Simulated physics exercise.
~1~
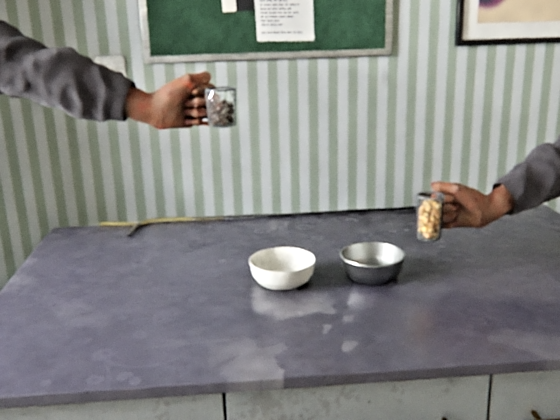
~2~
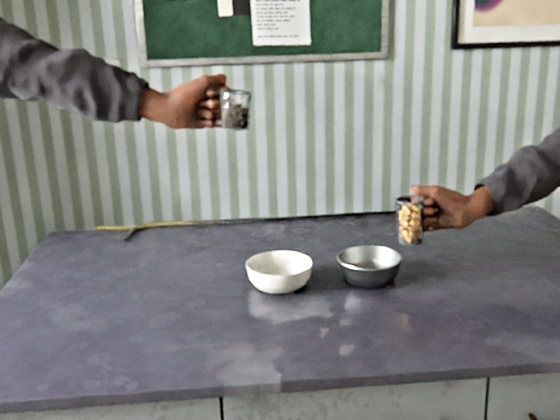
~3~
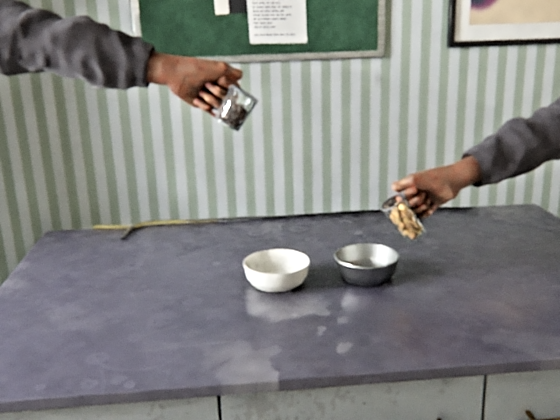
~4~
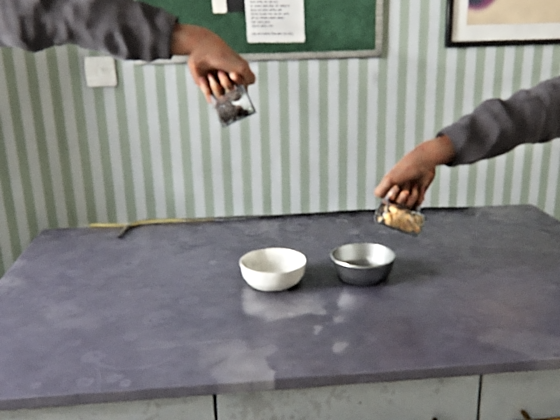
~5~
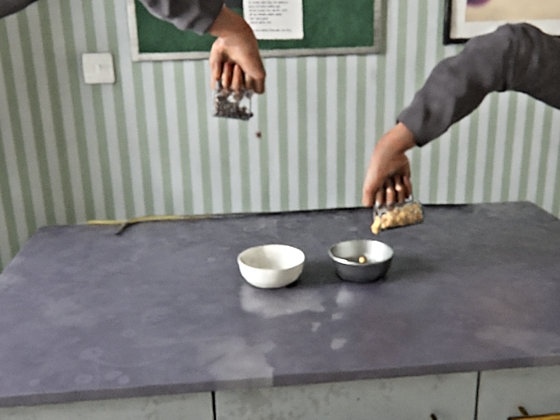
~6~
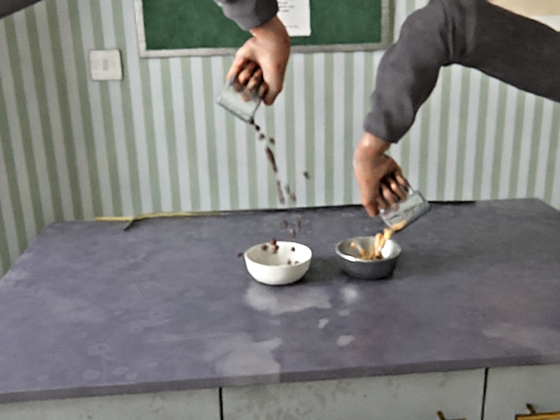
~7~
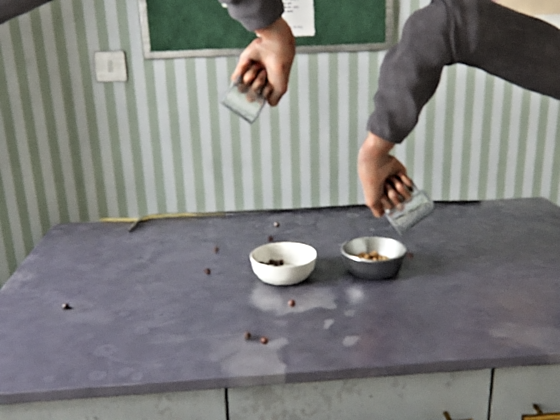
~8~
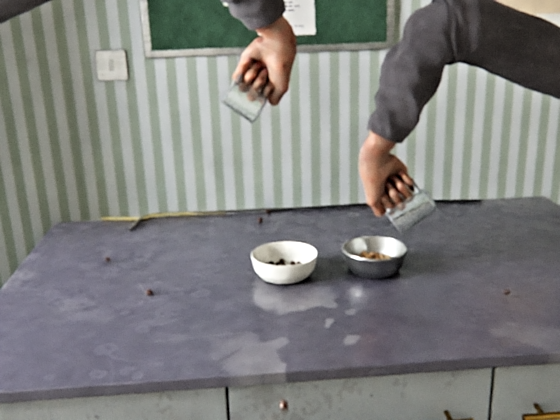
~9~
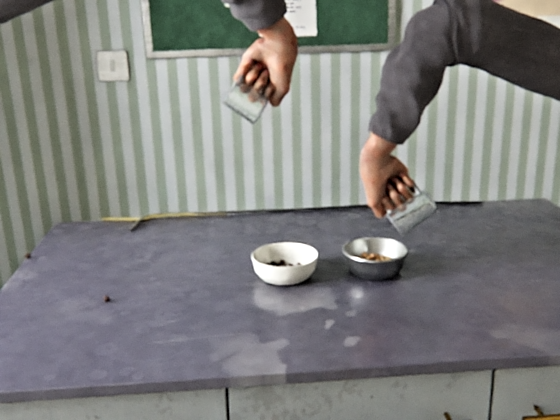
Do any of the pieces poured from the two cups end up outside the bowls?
Yes, several of the dark pieces poured from the higher left cup get away from the white bowl and scatter over the table. The tan pieces on the right all end up in the metal bowl.
